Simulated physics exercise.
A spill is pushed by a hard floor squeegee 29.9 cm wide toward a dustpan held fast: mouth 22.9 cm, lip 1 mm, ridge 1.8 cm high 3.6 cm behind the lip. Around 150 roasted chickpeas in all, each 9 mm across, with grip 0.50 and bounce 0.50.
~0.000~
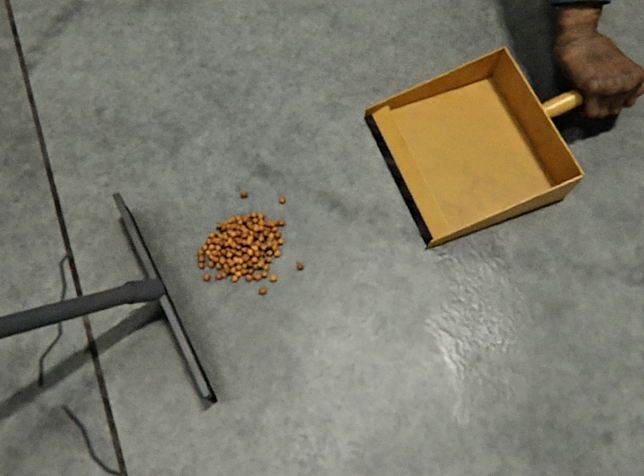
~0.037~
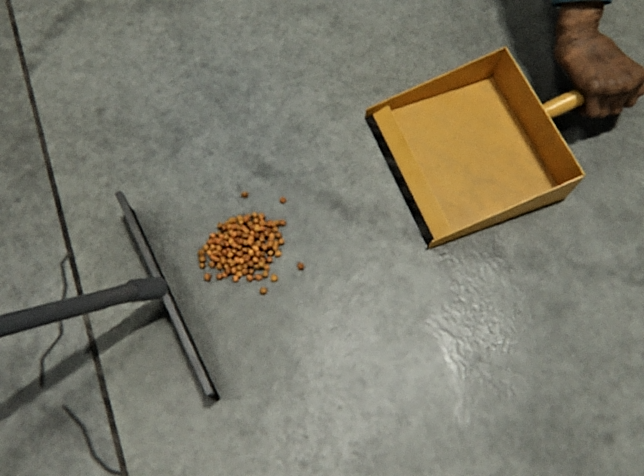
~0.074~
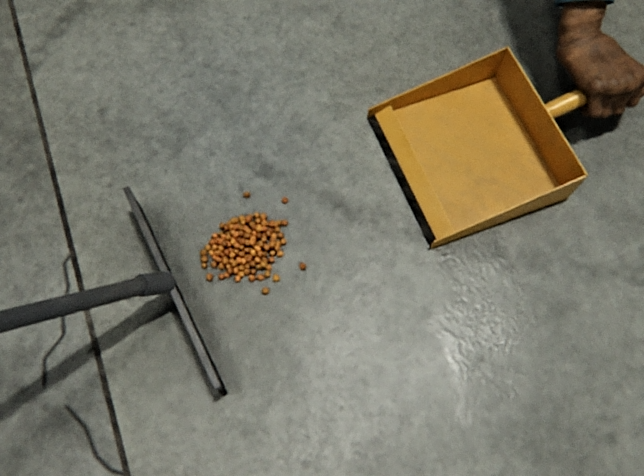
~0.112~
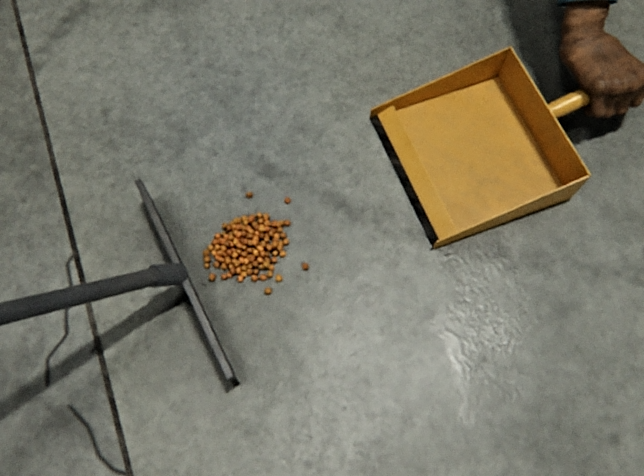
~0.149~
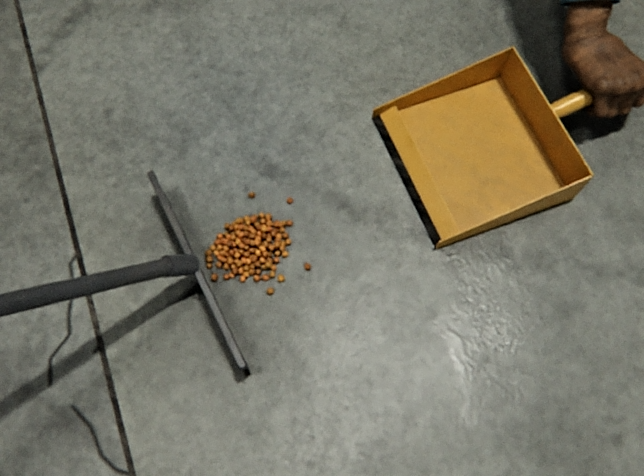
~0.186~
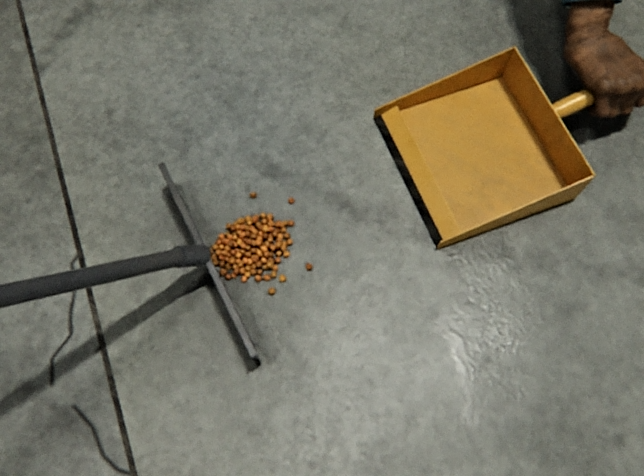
A dark squeegee slides right across the gray floor and touches a pile of chickpeas.
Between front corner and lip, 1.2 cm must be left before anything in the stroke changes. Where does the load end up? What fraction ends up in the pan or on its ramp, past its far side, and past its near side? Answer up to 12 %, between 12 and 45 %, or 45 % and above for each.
Pan: Between 12 and 45 %; far side: Between 12 and 45 %; near side: Up to 12 %.
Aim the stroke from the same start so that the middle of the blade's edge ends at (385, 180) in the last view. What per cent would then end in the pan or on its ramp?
Some 20 per cent.
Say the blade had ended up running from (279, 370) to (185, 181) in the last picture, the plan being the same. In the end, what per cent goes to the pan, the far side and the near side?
That ends as pan 20, far 0, and near 0.
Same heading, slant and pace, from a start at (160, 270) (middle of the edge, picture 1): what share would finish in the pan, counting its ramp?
Roughly 25 percent would end up there.
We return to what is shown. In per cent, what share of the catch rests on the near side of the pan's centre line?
Close to 20 %.
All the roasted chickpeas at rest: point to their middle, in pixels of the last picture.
I'd put it at about (386, 141).
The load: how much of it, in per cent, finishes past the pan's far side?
I'd put it near 25 percent.
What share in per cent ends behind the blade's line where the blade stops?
Roughly 0 per cent of it.
Then, at 0.50 s, middle of the blade 17 cm from the lip; 0 % over the lip, far side 0 %, near side 0 %.
After 0.72 s, middle of the blade 8 cm from the lip; 0 % over the lip, far side 10 %, near side 0 %.
After 1.04 s, middle of the blade 3 cm from the lip; 25 % over the lip, far side 25 %, near side 0 %.
In the end, at 1.4 s, pan 25 %, far side 25 %, near side 0 %, in front of the lip or behind the blade 50 %.
